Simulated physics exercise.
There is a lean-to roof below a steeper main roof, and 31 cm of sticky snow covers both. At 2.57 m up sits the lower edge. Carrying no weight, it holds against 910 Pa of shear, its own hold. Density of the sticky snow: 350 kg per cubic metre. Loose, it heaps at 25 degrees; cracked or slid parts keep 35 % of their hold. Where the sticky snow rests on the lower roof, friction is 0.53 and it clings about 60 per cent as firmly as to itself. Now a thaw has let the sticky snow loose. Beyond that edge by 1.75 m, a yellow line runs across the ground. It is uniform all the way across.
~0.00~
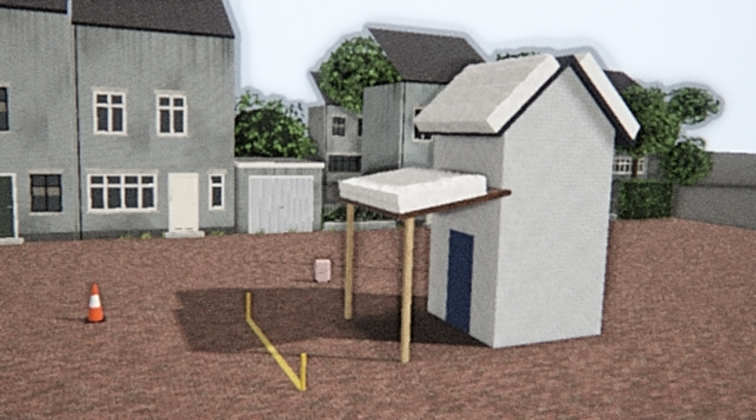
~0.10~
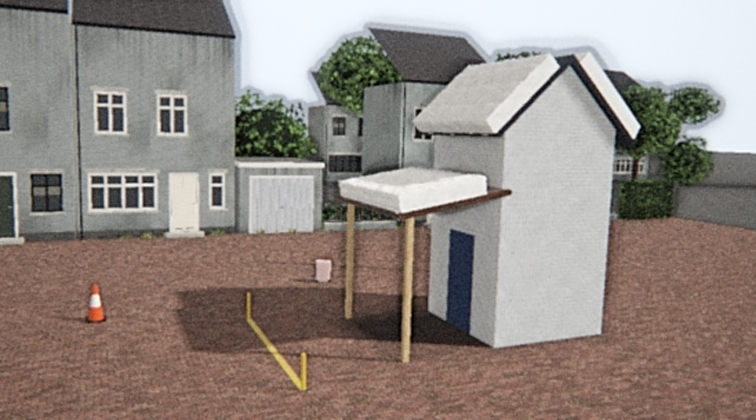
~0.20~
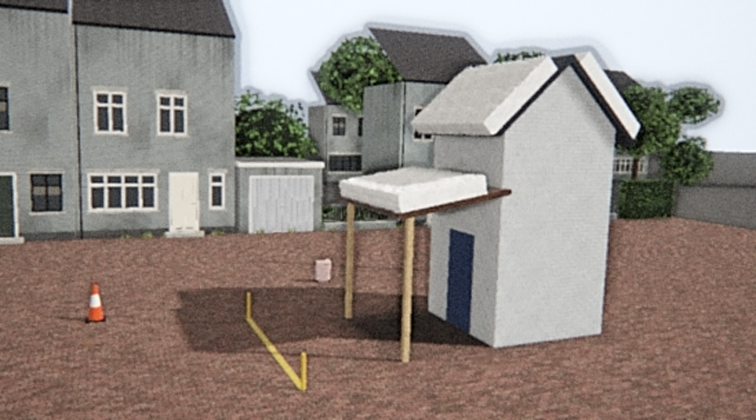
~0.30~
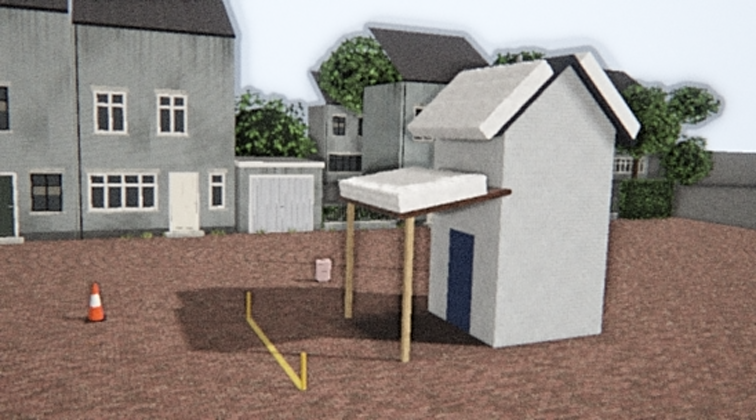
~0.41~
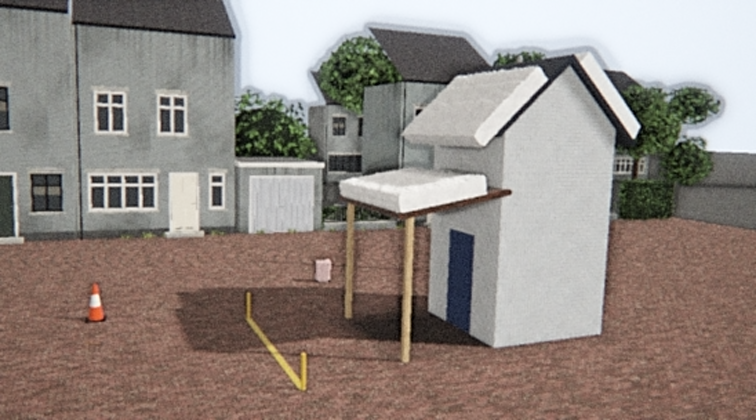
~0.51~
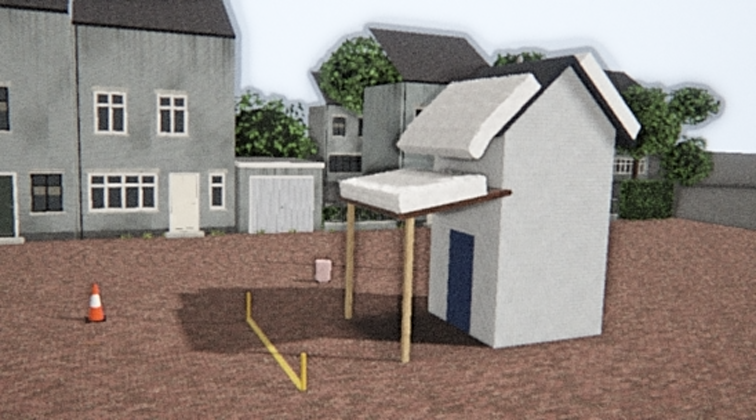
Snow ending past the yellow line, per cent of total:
0 %.
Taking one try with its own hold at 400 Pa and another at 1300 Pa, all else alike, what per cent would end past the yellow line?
Going in order, it's 8 % and then 0 %.
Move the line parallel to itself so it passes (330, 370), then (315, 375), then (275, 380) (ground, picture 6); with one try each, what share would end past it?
4 %, 1 %, 0 %.
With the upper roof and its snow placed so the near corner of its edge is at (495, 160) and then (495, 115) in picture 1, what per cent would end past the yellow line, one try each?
It would be 0 percent for the first setting and 6 percent for the second.
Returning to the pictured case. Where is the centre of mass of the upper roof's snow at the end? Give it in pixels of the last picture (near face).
Near face, approx. (416, 250).
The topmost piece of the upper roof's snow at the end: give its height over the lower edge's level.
Height above lower edge: Approx. 1.0 m.
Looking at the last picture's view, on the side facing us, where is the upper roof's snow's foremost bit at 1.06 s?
It shows up near (409, 182) in the last picture.
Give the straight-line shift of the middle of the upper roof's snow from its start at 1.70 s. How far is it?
About 2.4 m.
By 1.06 s, none is below the lower edge and 0 % is past the line.
By 1.70 s, 1 % is below the lower edge and 0 % is past the line.
By 2.35 s, 17 % is below the lower edge and 0 % is past the line.
By 3.00 s, 27 % is below the lower edge and 0 % is past the line.
By 3.70 s, at the end, 27 % is below the lower edge and 0 % is past the line.
